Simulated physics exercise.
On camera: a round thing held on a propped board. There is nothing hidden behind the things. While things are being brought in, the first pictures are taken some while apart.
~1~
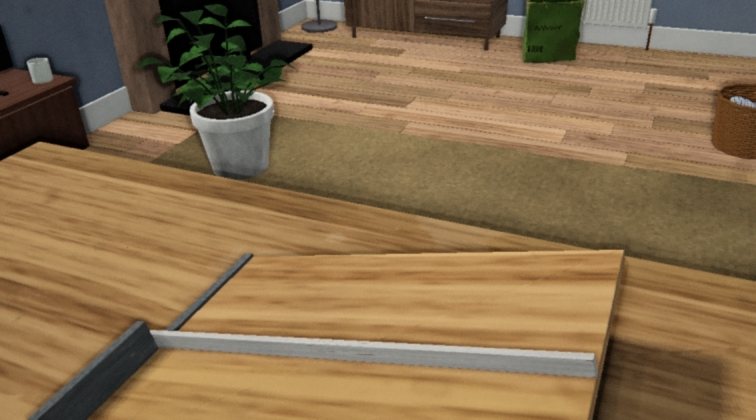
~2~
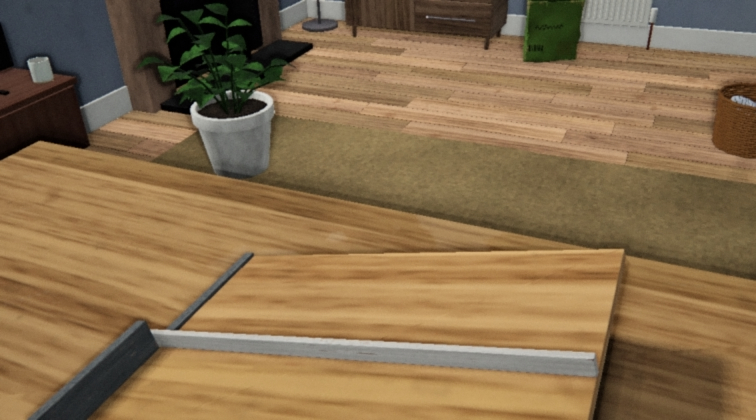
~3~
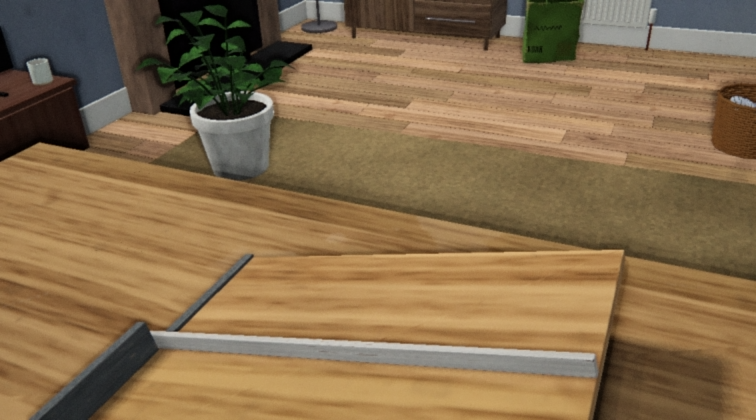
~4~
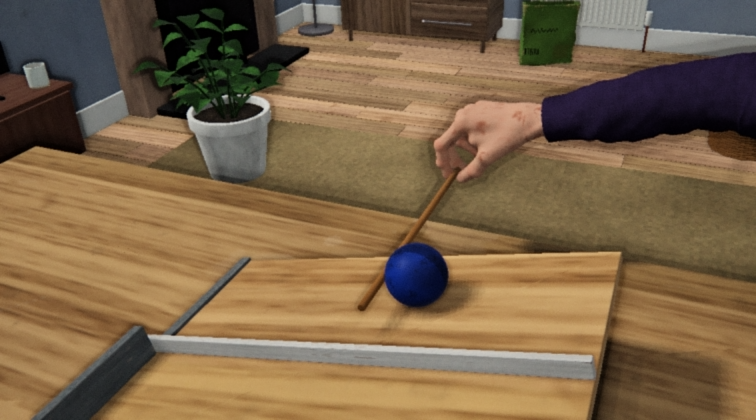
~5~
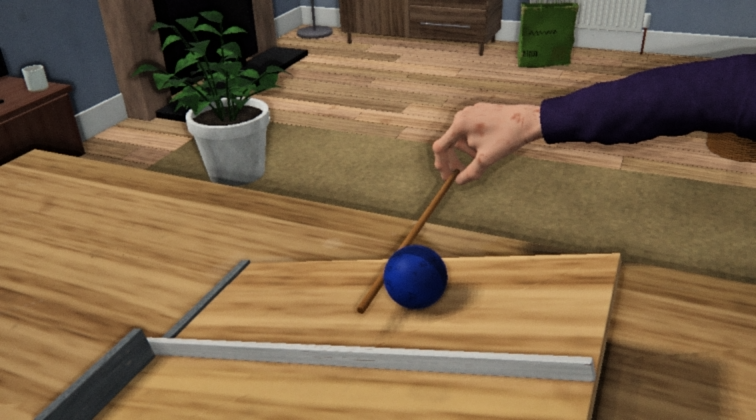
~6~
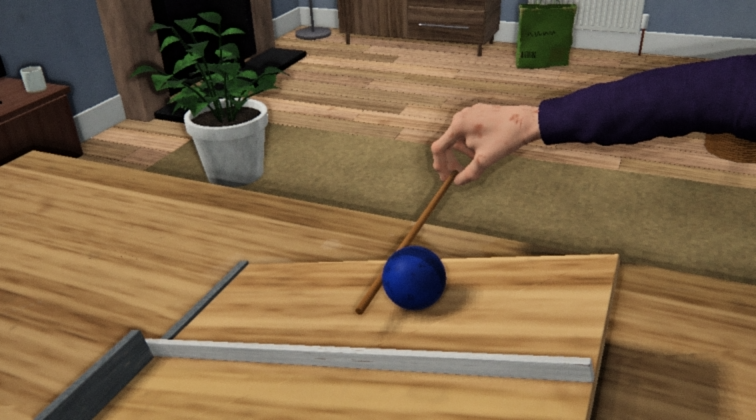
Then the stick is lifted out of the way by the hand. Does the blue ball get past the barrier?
It makes it over.
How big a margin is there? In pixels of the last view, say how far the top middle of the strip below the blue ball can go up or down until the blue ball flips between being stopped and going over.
12 pixels, up.
Then, 0.62 s on from there, blue ball rolling on the board near (205, 279).
Then, 1.14 s on from there, blue ball off the board.
In the end, the blue ball runs past the strip.
